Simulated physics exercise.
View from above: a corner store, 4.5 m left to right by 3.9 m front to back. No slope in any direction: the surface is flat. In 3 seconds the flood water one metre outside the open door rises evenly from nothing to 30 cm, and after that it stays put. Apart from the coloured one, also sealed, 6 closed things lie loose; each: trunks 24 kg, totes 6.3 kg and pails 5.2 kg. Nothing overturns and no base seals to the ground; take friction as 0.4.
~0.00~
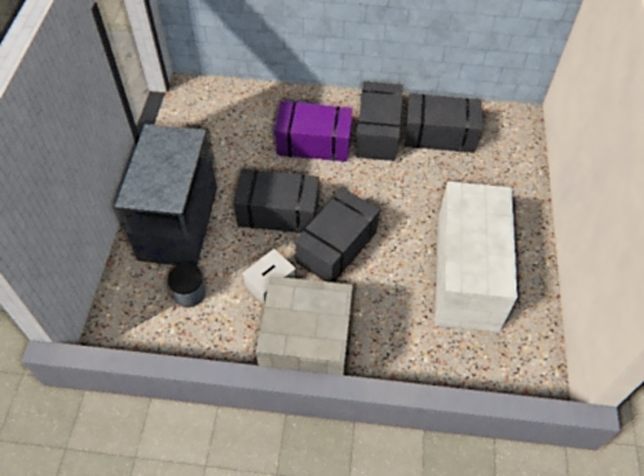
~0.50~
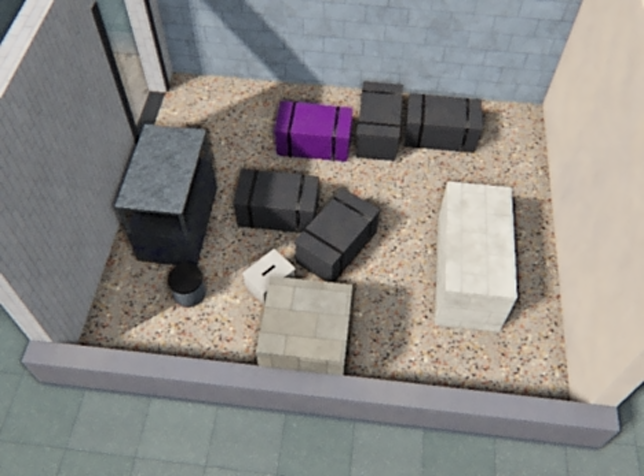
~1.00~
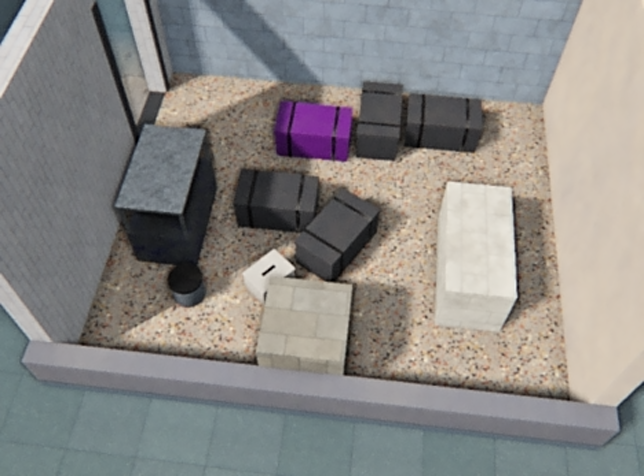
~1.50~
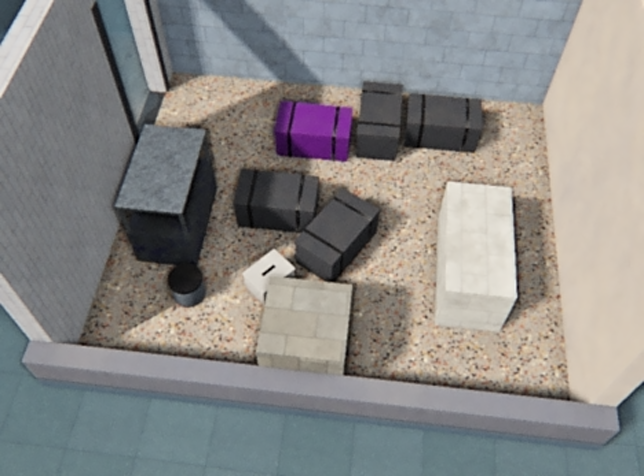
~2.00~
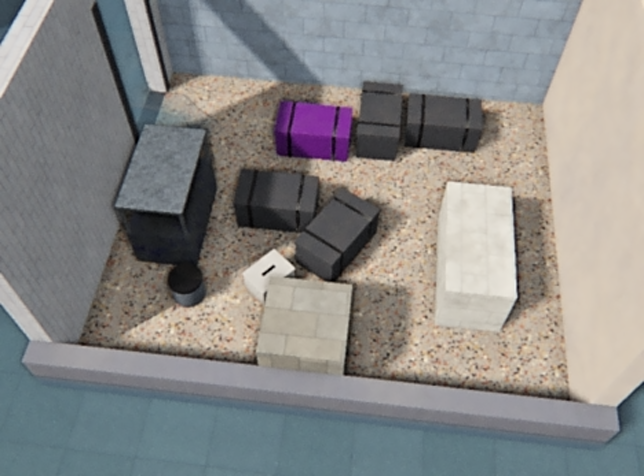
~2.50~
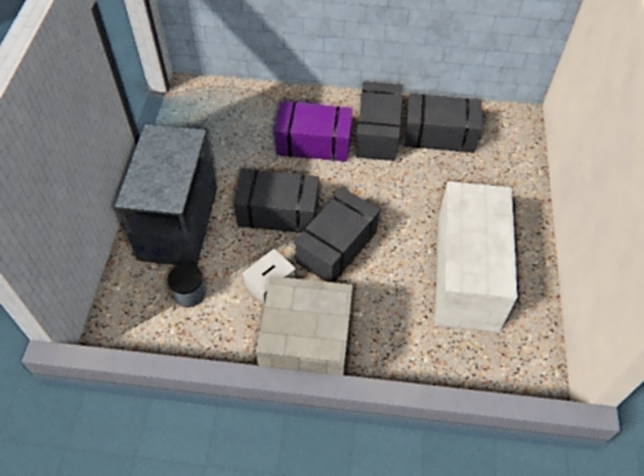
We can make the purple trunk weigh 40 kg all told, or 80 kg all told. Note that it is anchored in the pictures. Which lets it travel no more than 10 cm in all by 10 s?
It seems only the weightier option will anchor it.
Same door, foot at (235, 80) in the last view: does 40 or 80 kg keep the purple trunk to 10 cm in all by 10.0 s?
Note: Only the heavier mass keeps it.
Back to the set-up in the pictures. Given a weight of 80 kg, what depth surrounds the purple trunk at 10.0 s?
Something like 13 centimetres.
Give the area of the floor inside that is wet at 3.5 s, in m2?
About 4.0 m2 is covered.
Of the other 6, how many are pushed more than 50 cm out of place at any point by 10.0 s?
I make it 5.
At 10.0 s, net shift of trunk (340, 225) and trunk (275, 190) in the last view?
Net displacement, in order: 80 cm; 120 cm.
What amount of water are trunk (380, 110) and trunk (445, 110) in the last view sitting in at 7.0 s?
I'd put it at 9 cm and 11 cm respectively.
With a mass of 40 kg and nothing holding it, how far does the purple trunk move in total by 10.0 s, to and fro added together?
140 cm in all.
After 3.5 s the purple trunk would be 0 cm from its start with 40 kg and 0 cm from its start with 80 kg; 4 cm of water round it then.
After 4.5 s the purple trunk would be 18 cm from its start with 40 kg and 0 cm from its start with 80 kg; 7 cm of water round it then.
After 7.0 s the purple trunk would be 108 cm from its start with 40 kg and 0 cm from its start with 80 kg; 10 cm of water round it then.
After 10.0 s the purple trunk would be 139 cm from its start with 40 kg and 0 cm from its start with 80 kg; 13 cm of water round it then.
